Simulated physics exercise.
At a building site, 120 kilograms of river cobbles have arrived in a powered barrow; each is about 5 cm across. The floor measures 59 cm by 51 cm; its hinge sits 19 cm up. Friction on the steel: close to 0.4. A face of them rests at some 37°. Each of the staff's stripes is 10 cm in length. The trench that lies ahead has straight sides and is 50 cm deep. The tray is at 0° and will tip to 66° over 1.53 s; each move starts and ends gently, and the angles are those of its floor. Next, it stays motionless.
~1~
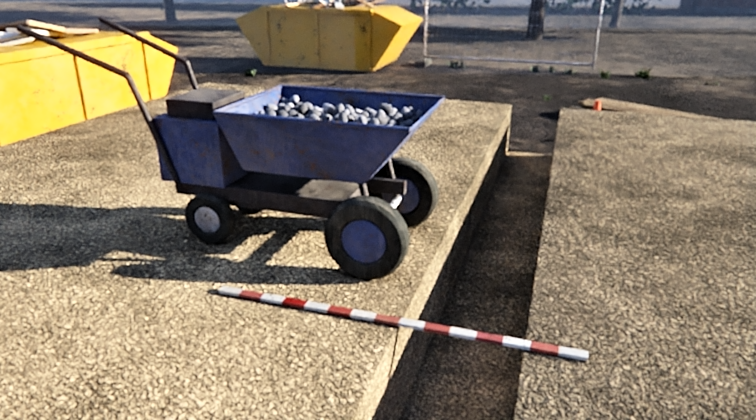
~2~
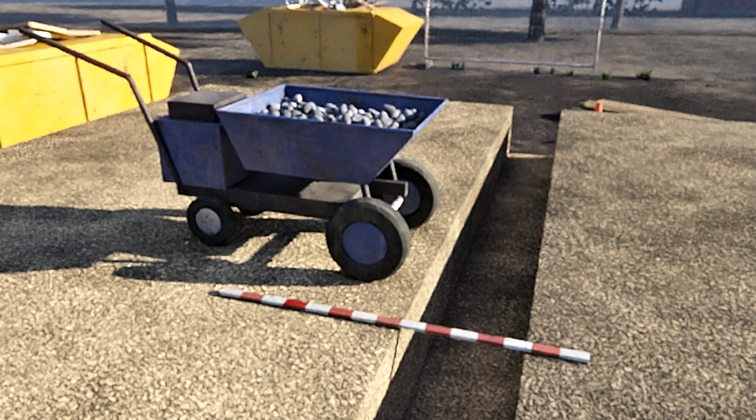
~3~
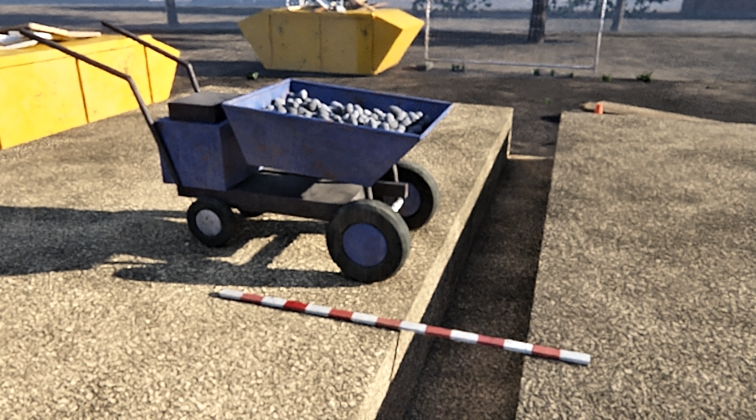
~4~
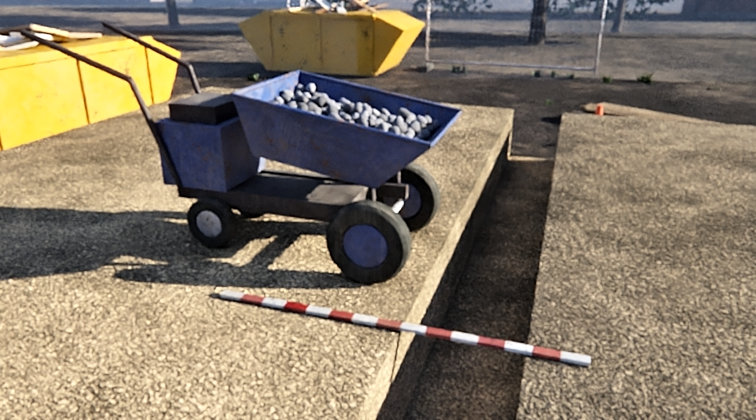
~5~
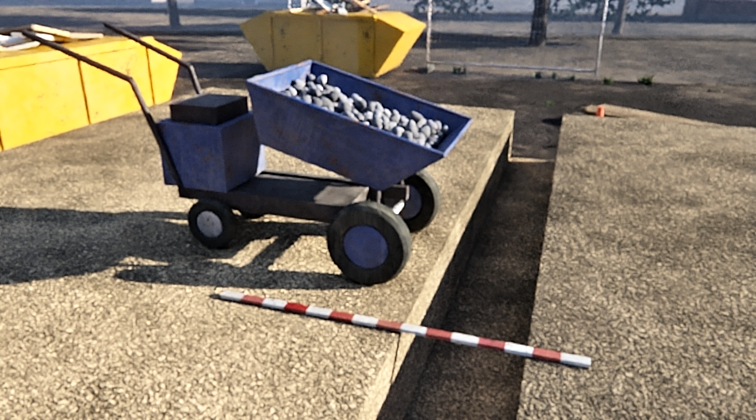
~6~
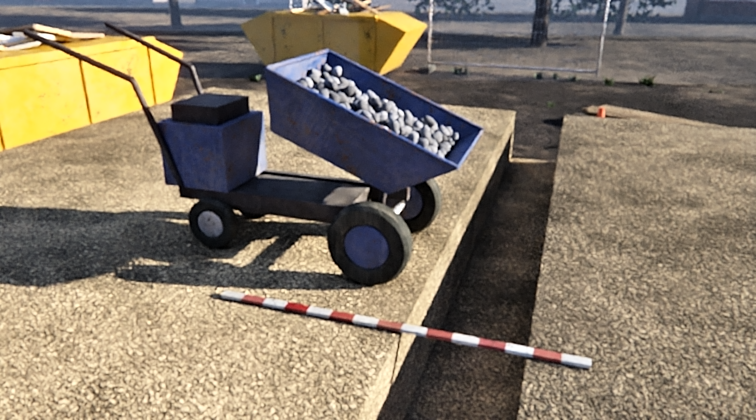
We see a blue wheeled cart loaded with grey stones standing beside a trench, a red-and-white striped staff lying in front, as its tray gradually tilts, the rear end rising while the front lip lowers toward the right.
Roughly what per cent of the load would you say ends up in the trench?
I'd say 59 per cent ends up in the trench.
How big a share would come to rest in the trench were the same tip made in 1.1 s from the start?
Probably about 55 in a hundred.
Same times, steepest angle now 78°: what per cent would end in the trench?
In that case some 60 per cent.
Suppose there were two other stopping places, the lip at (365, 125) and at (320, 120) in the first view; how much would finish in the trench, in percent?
That gives roughly 100 per cent and roughly 100 per cent.
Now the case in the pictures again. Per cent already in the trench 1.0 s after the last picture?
20 per cent, give or take.
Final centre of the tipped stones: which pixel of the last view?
Their middle ends up near (521, 351).
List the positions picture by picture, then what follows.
The first picture shows lip at (410, 130), floor tilted 0°, highest stones at (327, 110).
In the second picture, the tray is at 1°, its lip at (414, 133); the top of the load is at (330, 110).
In the third picture, the tray is at 4°, its lip at (421, 138); the top of the load is at (304, 103).
The fourth picture shows lip at (432, 146), floor tilted 9°, highest stones at (304, 96).
In the fifth picture, the tray is at 15°, its lip at (444, 156); the top of the load is at (313, 87).
The sixth picture shows lip at (458, 168), floor tilted 22°, highest stones at (325, 78).
Then, 0.5 s after the last picture the floor is at 56°, 100 % in the tray; the foremost stones are at (502, 210).
Then, 1.0 s after the last picture the floor is at 66°, 59 % in the tray, 20 % in the trench, 21 % past the trench; the foremost stones are at (617, 289).
Then, 1.4 s after the last picture the floor is at 66°, 28 % in the tray, 32 % in the trench, 40 % past the trench; the foremost stones are at (736, 317).
Then, 3.3 s after the last picture the floor is at 66°, 0 % in the tray, 59 % in the trench, 41 % past the trench; the foremost stones are past the picture's edge.
